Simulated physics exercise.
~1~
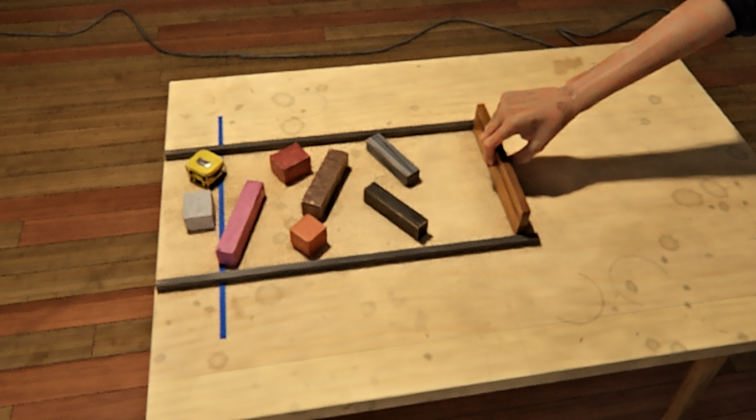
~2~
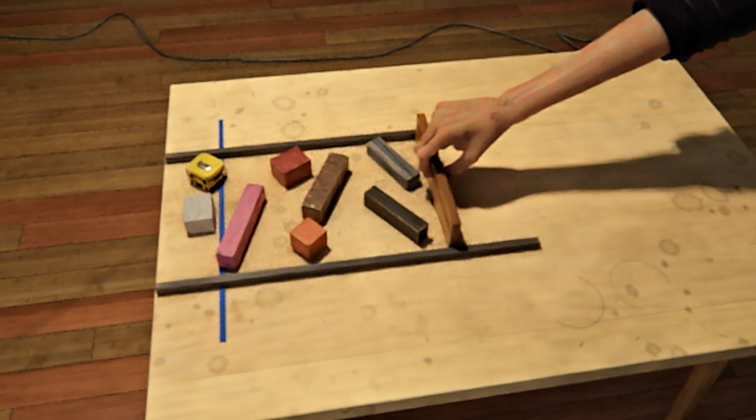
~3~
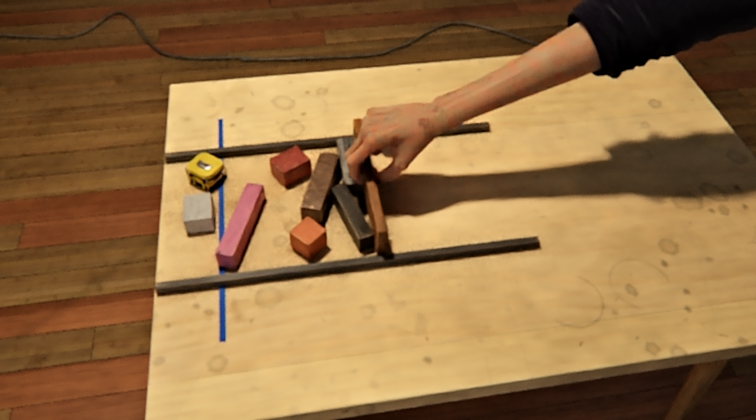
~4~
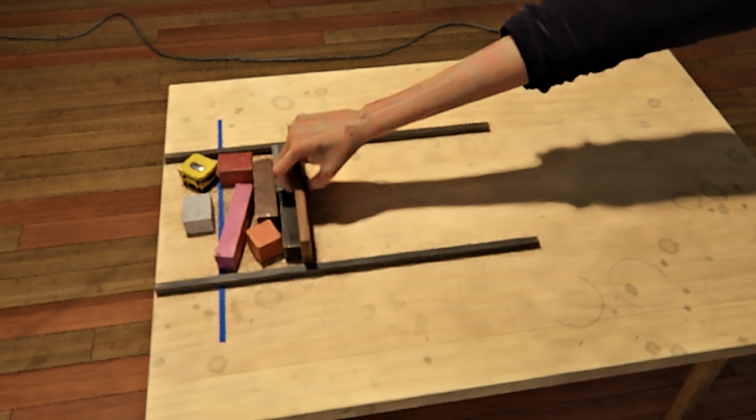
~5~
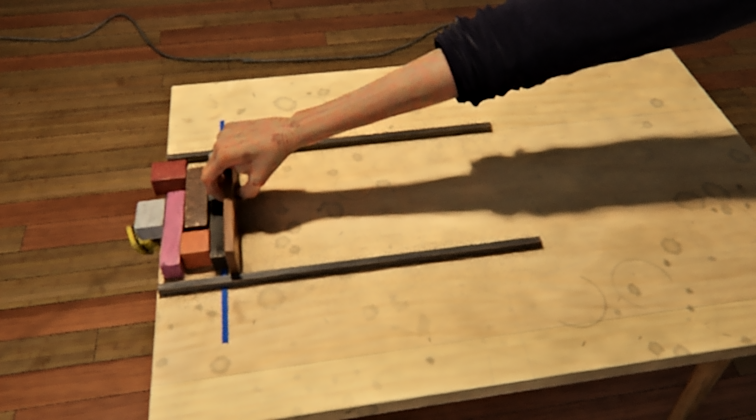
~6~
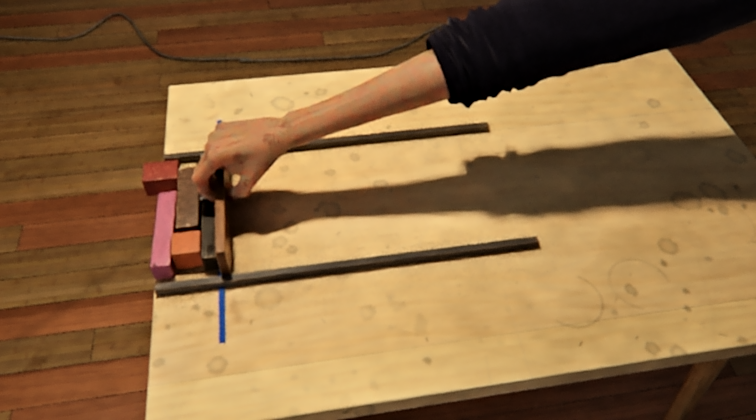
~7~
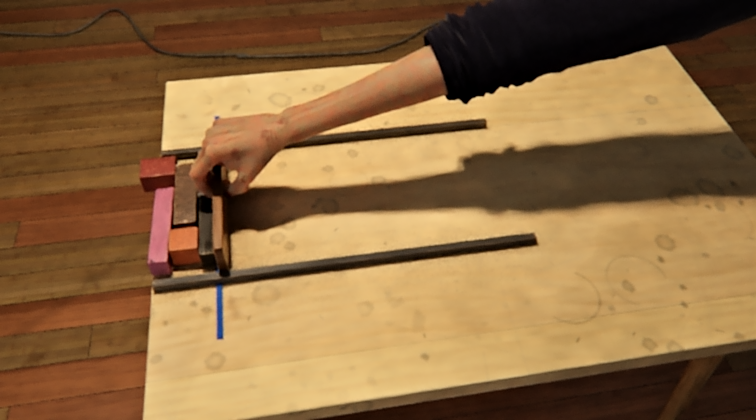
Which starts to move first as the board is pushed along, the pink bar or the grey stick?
The grey stick starts to move first, while the pink bar only gets going later, once the bunched pieces are pushed further left.
